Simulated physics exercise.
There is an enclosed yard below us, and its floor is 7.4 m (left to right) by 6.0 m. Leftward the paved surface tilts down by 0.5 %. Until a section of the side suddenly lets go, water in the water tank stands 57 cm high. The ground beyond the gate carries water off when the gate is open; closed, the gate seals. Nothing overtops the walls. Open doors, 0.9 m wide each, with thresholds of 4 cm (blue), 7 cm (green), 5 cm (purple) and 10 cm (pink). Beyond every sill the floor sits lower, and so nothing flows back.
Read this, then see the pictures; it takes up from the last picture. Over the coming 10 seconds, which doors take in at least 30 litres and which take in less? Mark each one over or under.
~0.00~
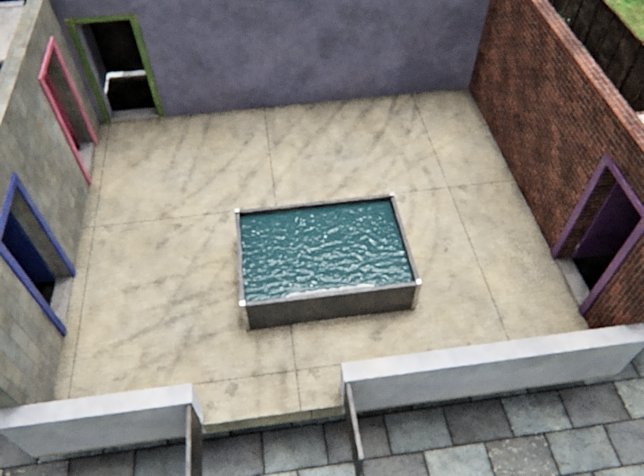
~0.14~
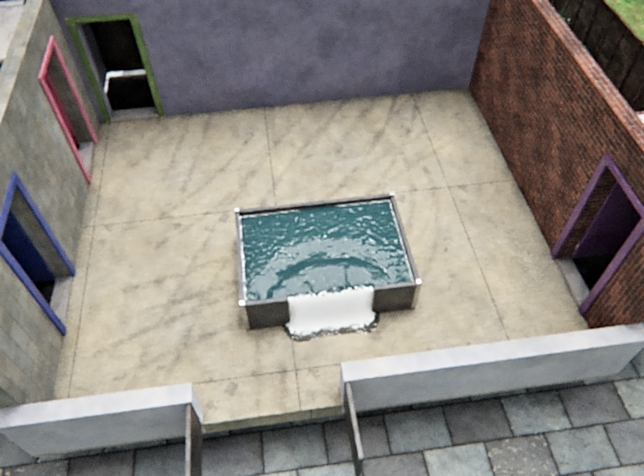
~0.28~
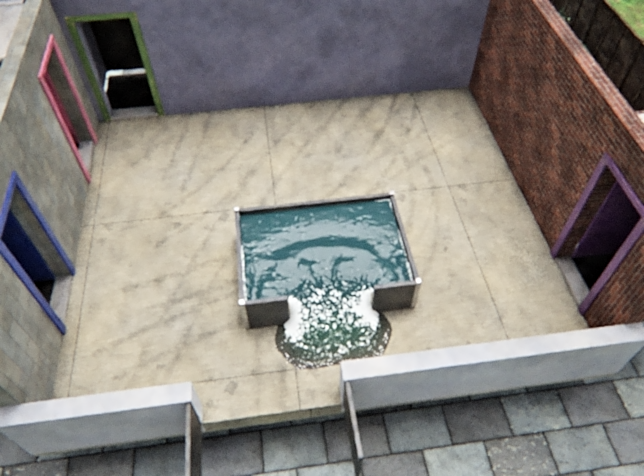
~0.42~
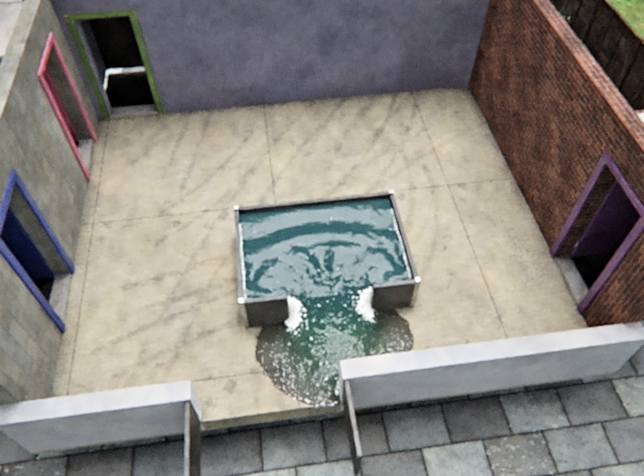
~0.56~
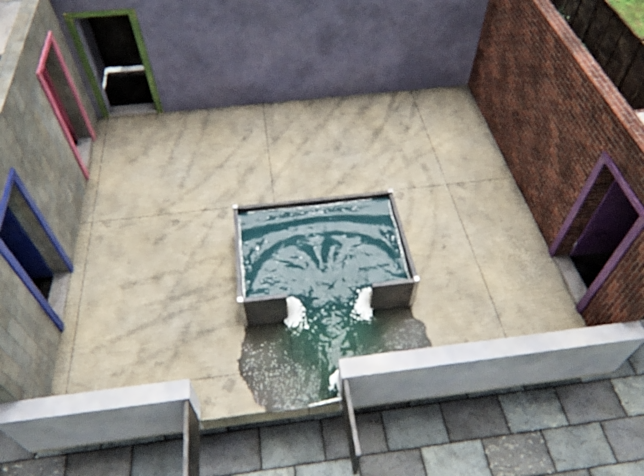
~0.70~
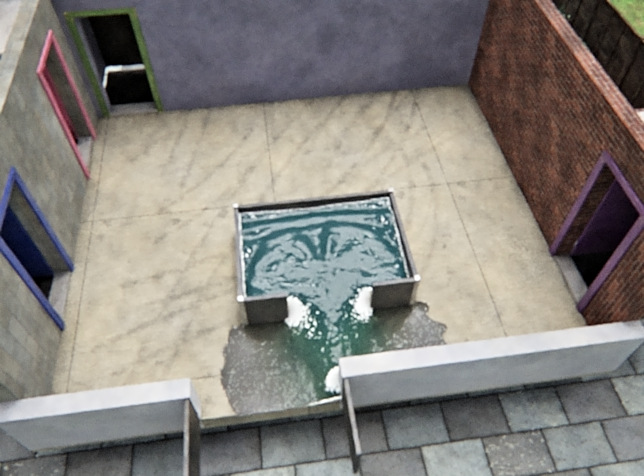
Blue door - under; green door - under; purple door - over; pink door - under.
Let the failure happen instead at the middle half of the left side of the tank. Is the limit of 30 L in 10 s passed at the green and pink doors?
At green the amount is higher than the mark, while at pink it is beneath the mark.
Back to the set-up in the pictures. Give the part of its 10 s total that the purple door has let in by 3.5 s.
It comes to about 50 per cent.
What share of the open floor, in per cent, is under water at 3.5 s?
Around 20 per cent wet.
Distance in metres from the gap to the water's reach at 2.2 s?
I'd say close to 3.8 m.
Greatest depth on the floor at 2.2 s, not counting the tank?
About 30 cm at most.
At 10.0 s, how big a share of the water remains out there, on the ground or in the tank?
About 46 percent of the water remains.
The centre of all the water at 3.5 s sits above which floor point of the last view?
Centre: Approx. (371, 289) px.
After 1.4 s water covers 10 % of the floor and is deepest (40 cm) near (354, 380); blue door not reached, green door not reached, purple door not reached, pink door not reached.
After 2.2 s water covers 15 % of the floor and is deepest (30 cm) near (352, 368); blue door not reached, green door not reached, purple door 6 cm at the sill, 2 L in, pink door not reached.
After 3.5 s water covers 20 % of the floor and is deepest (23 cm) near (354, 380); blue door not reached, green door not reached, purple door 11 cm at the sill, 46 L in, pink door not reached.
After 6.0 s water covers 40 % of the floor and is deepest (14 cm) near (354, 380); blue door not reached, green door not reached, purple door 8 cm at the sill, 82 L in, pink door not reached.
After 10.0 s water covers 55 % of the floor and is deepest (7 cm) near (354, 380); blue door 1 cm at the sill, 0 L in, green door not reached, purple door 4 cm at the sill, 90 L in, pink door not reached.
